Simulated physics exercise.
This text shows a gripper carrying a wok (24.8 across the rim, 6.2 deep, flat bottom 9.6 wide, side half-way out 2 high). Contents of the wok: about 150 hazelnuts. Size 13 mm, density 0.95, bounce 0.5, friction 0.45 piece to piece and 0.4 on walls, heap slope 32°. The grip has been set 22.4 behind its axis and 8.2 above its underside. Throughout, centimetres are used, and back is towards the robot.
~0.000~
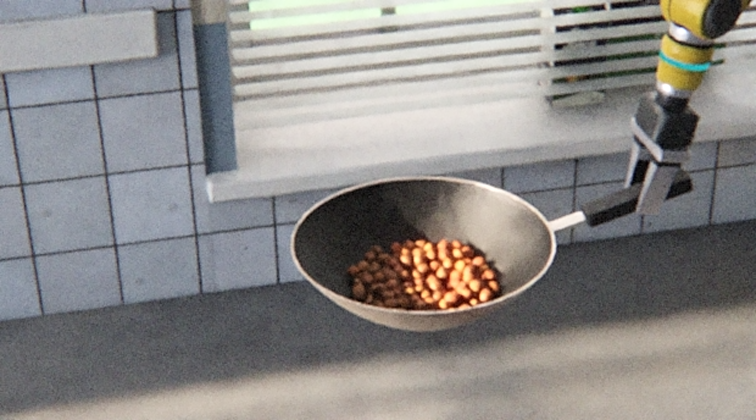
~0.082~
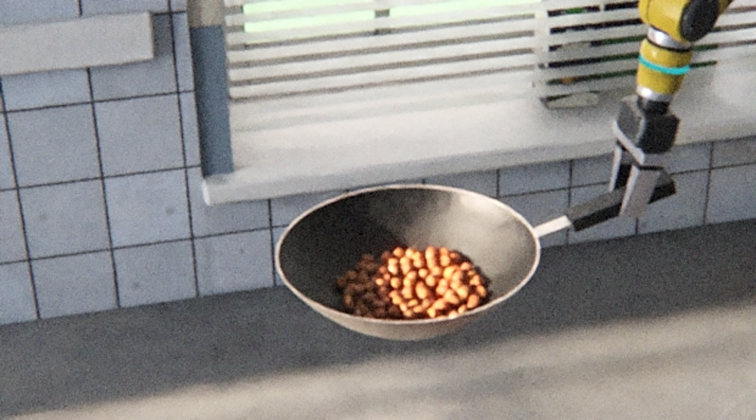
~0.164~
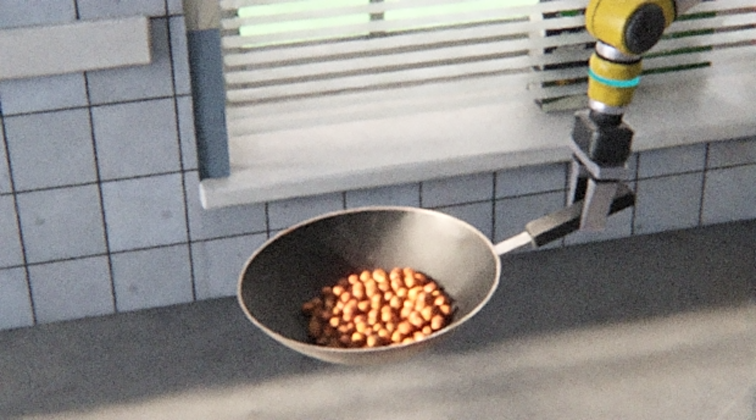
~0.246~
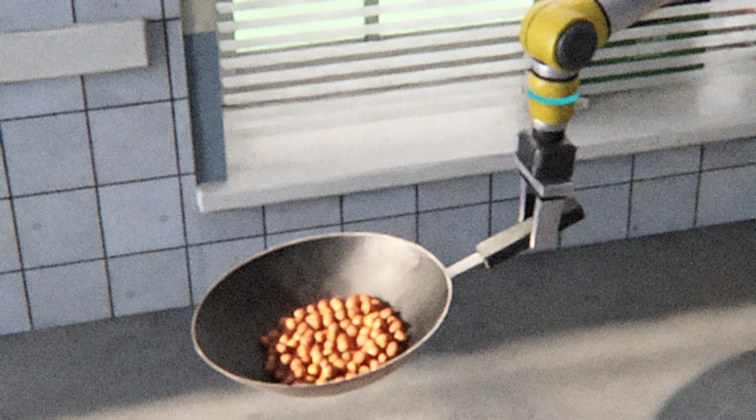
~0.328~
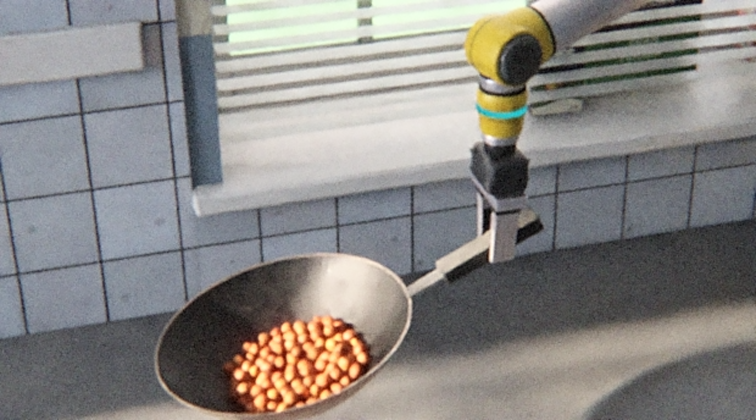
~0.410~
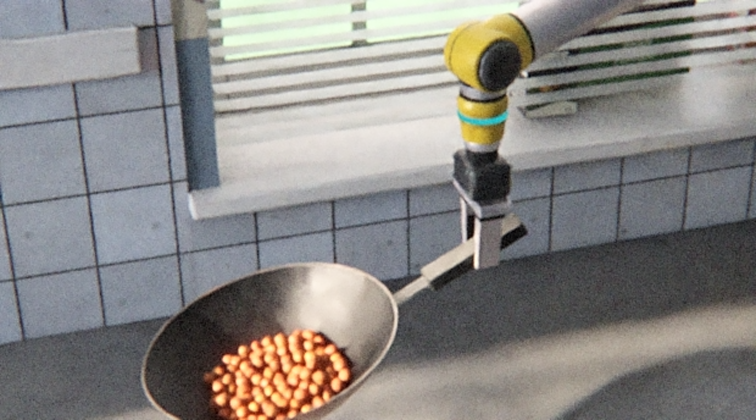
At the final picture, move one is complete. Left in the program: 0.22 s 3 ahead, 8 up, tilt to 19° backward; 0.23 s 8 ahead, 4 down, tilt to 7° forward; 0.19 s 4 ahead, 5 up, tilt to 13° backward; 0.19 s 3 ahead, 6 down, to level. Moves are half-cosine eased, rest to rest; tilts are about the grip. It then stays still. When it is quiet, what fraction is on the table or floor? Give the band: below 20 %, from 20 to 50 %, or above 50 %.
The share falls below 20 %.
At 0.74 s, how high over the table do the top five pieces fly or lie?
Roughly 44 centimetres.
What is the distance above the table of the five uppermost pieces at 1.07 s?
Close to 40 cm.
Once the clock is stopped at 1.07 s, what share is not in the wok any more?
About 0 per cent by then.
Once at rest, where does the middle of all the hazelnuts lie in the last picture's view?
Resting centre, last frame: Approx. (44, 353) px.
By 0.74 s, tilted 7° backward, highest piece 44 above the table; 89 in the wok, 59 in flight or on a rim.
By 1.07 s, tilted 12° backward, highest piece 40 above the table; 148 in the wok.
By 1.44 s, level, highest piece 26 above the table; 145 in the wok, 3 in flight or on a rim.
By 2.49 s, level, highest piece 25 above the table; 145 in the wok, 3 on the table or floor.
Final count, 145 in the wok, 3 on the table or floor. That is 2 % on the table or floor.
